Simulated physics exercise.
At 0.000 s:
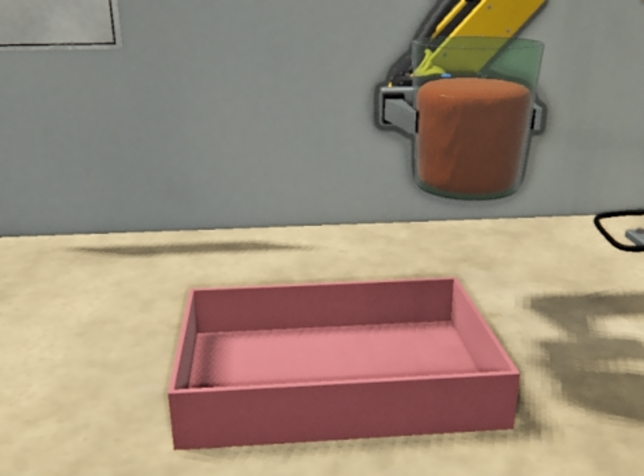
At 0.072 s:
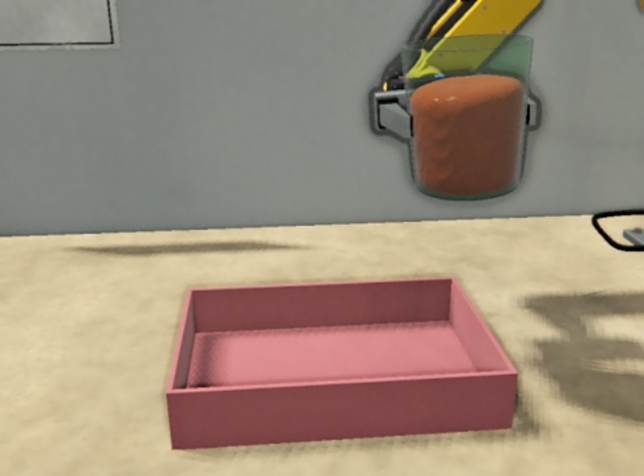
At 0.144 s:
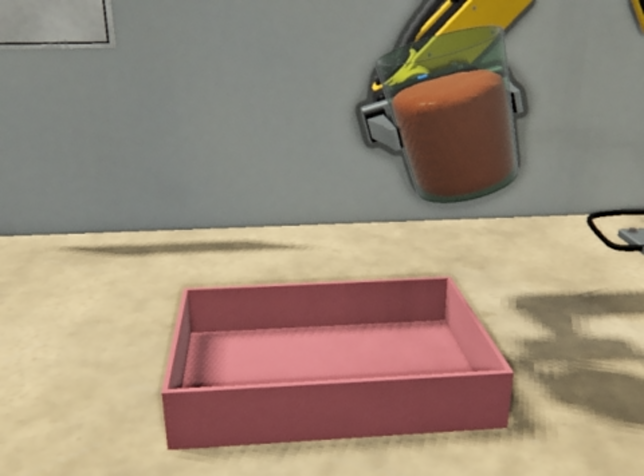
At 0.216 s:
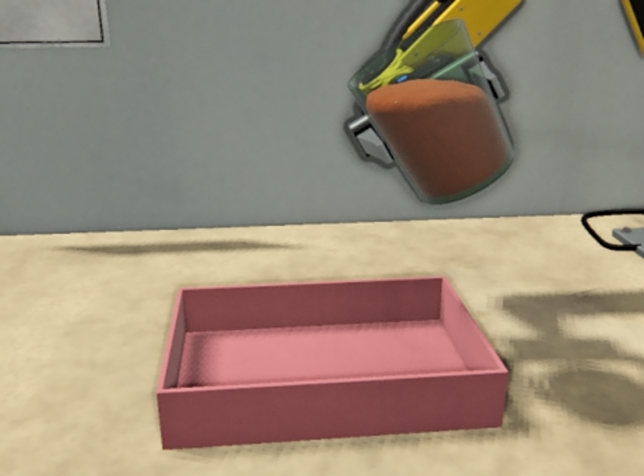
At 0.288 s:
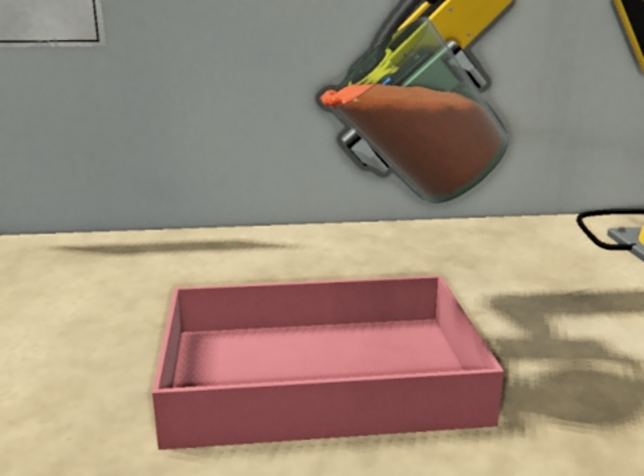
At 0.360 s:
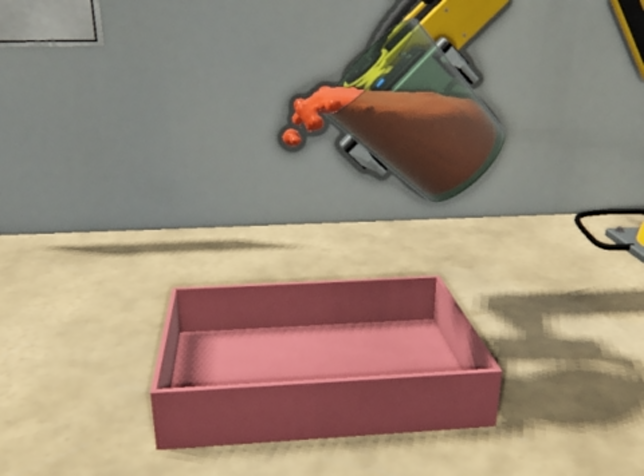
In the video, a robot arm holds a clear cup of reddish-brown liquid above a pink tray and gradually tilts it to the left, until the liquid reaches the rim and a small bright orange-red stream begins leaving the cup.
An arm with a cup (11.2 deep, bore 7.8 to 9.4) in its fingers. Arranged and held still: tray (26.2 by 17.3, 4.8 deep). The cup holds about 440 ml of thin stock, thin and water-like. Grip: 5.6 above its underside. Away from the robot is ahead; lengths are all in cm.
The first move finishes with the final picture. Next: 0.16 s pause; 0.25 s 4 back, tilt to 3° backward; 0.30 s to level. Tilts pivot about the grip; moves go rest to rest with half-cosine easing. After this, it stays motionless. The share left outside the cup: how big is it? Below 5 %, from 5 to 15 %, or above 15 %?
From 5 to 15 %.
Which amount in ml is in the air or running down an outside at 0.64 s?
Close to 10 ml of it.
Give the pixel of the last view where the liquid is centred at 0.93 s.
Centre pixel approx. (447, 158).
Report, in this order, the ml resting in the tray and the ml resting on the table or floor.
Around 40 ml in the first place and 0 ml in the second.
After 0.64 s, tilted 22° forward, liquid up to 27 above the table; 400 ml in the cup, 30 ml in the tray, 10 ml in the air or running down outside.
After 0.93 s, tilted 1° backward, liquid up to 26 above the table; 395 ml in the cup, 40 ml in the tray.
After 1.27 s, level, liquid up to 26 above the table; 395 ml in the cup, 40 ml in the tray.
After 2.07 s, level, liquid up to 26 above the table; 395 ml in the cup, 40 ml in the tray.
In the end, 395 ml in the cup, 40 ml in the tray. That is 10 % outside the cup.
